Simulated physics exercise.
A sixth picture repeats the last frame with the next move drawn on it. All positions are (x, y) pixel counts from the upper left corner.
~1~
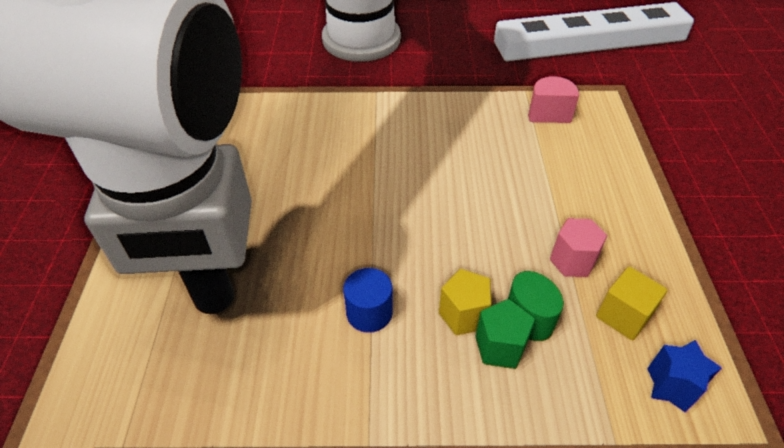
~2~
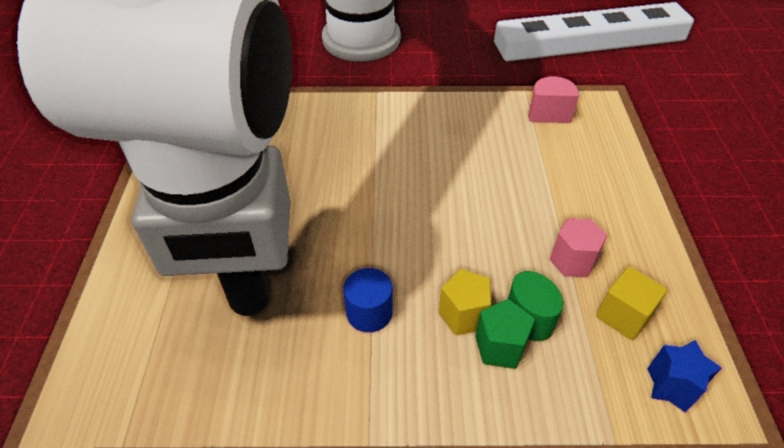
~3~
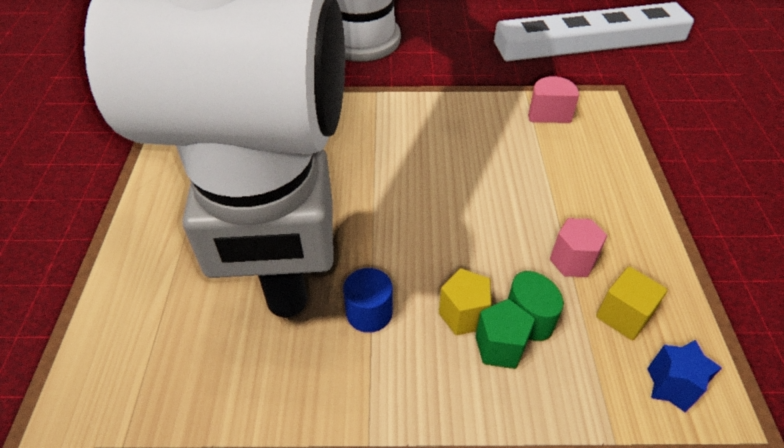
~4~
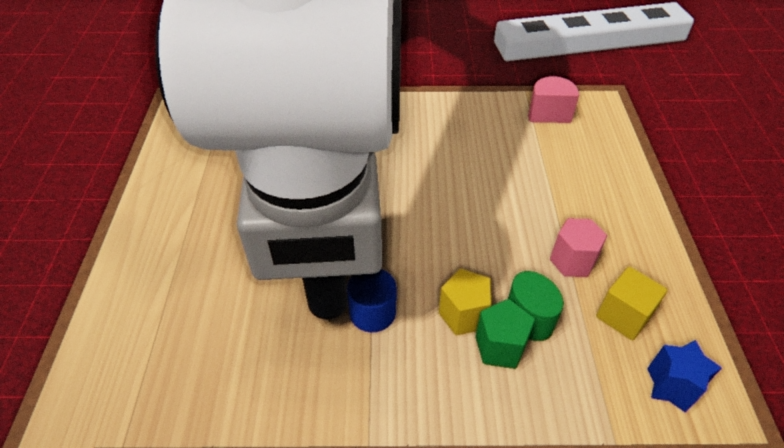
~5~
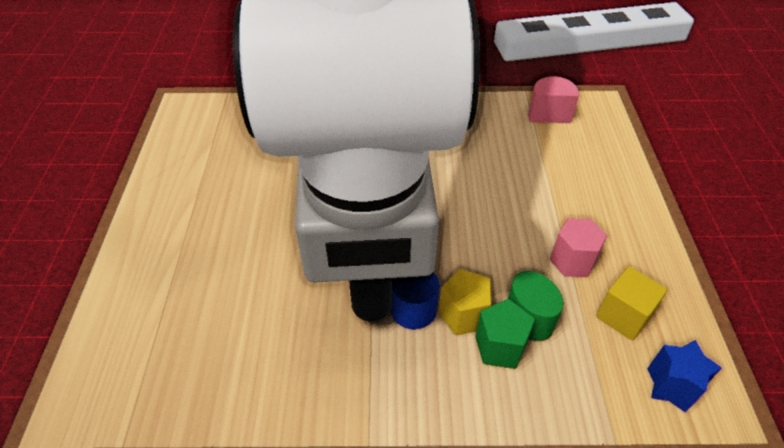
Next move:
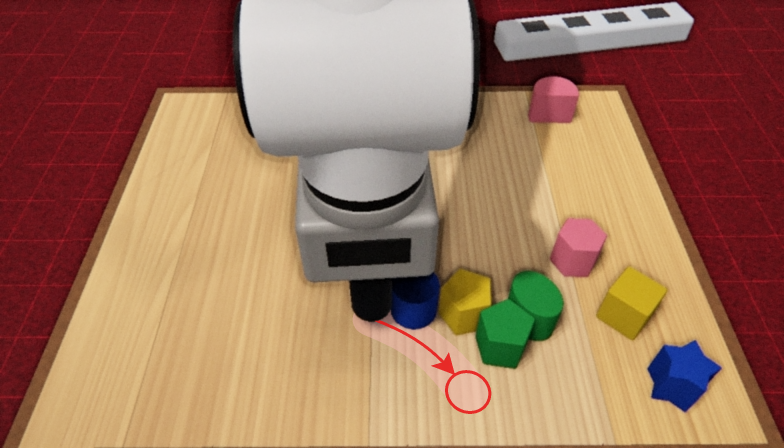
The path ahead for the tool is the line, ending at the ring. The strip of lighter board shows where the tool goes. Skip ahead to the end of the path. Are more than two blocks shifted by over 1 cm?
No, that is not what happens.
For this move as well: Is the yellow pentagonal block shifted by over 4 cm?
Short answer: No.
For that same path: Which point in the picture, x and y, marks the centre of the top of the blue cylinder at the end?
It ends at (439, 281).
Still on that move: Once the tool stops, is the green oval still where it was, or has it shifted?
That block is not shifted.
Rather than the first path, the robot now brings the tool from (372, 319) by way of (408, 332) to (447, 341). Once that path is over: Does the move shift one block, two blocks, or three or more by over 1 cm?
2.
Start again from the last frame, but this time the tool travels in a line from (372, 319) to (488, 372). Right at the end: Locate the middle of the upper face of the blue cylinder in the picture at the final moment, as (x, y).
Its top middle will sit at (441, 281).
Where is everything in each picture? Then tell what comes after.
Tip of the tool at (215, 299), middles of tops, blue cylinder at (368, 287), yellow pentagonal block at (469, 289), green pentagonal block at (508, 322), green oval at (538, 292), in the first picture.
Tool at (250, 300), nothing pushed, in the second picture.
Tool at (288, 302), nothing pushed, in the third picture.
Tool at (328, 304), blue cylinder at (372, 286), in the fourth picture.
Tool at (372, 306), blue cylinder at (415, 284), yellow pentagonal block at (469, 289), green pentagonal block at (508, 322), green oval at (538, 292), in the fifth picture.
The line goes from (372, 319) over (408, 335) and (440, 359) to (468, 392).
On the path given first. One third of the way, tool at (409, 323); blue cylinder at (439, 282); yellow pentagonal block at (486, 281), turned 35° clockwise.
Two thirds of the way, tool at (442, 348); blue cylinder at (439, 281); yellow pentagonal block at (486, 281), turned 35° clockwise.
At the end, tool at (471, 380); blue cylinder at (439, 281); yellow pentagonal block at (486, 281), turned 35° clockwise; green pentagonal block unmoved; green oval unmoved.
